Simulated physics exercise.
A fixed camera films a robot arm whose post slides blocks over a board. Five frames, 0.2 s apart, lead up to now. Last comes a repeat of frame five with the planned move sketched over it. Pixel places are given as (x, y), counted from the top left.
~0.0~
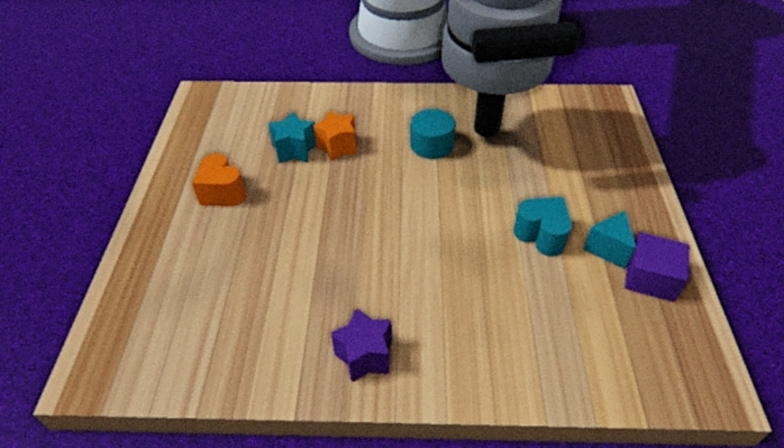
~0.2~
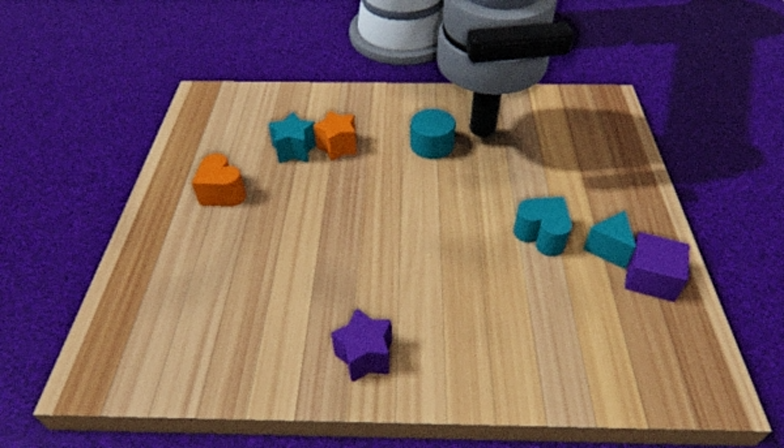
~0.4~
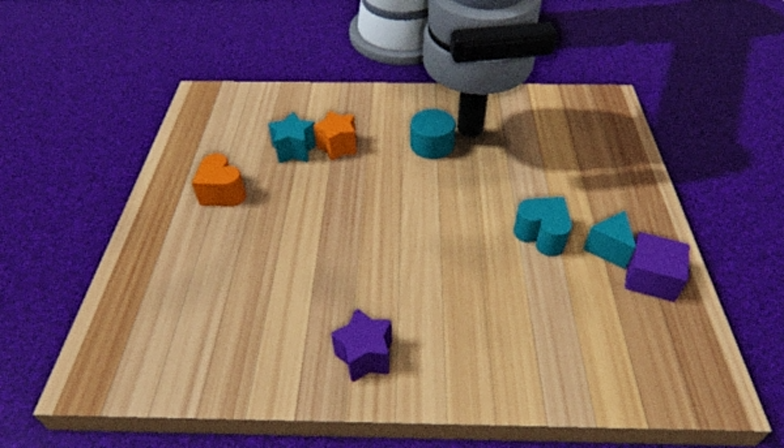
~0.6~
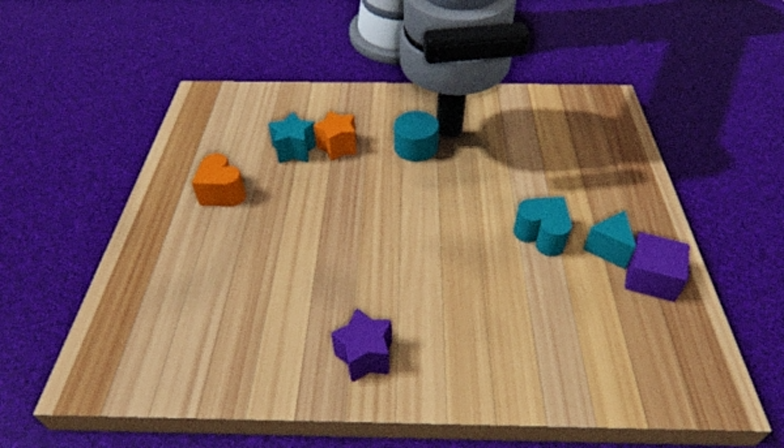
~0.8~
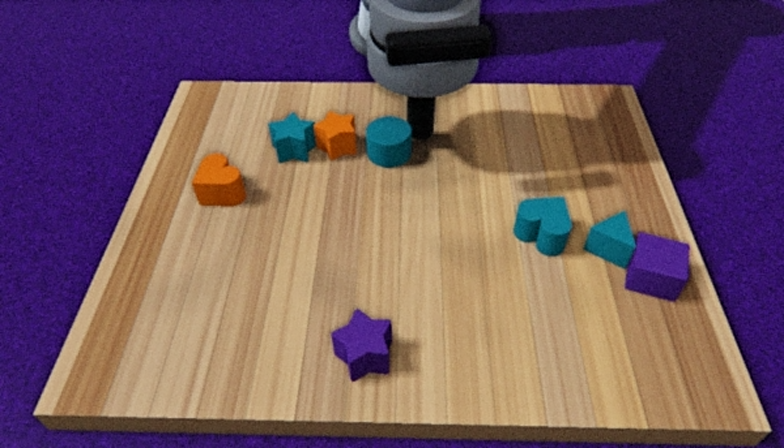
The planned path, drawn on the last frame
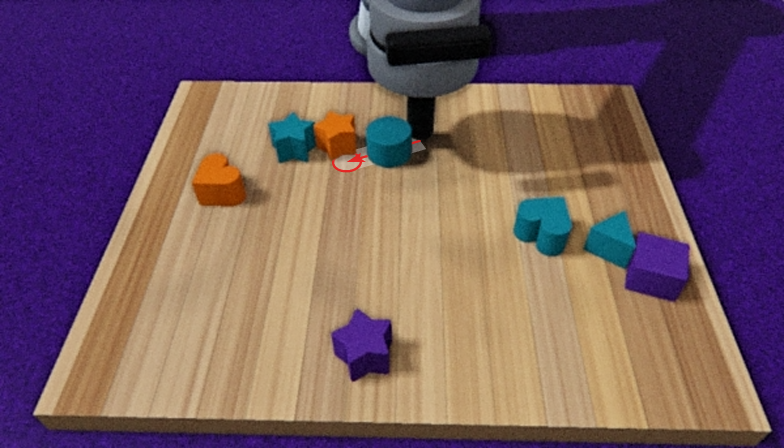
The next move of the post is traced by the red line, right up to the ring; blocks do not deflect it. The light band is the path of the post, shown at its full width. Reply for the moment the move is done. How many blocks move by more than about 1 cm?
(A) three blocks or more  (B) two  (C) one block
A
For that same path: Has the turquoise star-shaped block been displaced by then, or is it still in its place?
The turquoise star-shaped block moves.
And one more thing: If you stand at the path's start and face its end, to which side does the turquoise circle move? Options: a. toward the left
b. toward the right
Answer: A.
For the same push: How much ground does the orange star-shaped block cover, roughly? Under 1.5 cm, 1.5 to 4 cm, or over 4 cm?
Its final spot will lie 1.5 to 4 cm from the current one.
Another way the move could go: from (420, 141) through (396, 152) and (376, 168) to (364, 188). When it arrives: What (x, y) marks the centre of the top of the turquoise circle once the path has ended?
The middle of its upper face should be somewhere near (324, 162).
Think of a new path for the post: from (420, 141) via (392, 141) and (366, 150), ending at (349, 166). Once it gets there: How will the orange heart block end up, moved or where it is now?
It's unmoved.
Path on the board, straight from (420, 141) to (347, 162).
On the path given first. Halfway along, post (384, 143); turquoise star-shaped block (289, 126); orange star-shaped block (327, 128), turned 45° clockwise; turquoise circle (355, 145).
At the end, post (346, 154); turquoise star-shaped block (276, 124); orange star-shaped block (311, 131), turned 65° clockwise; turquoise circle (329, 163).
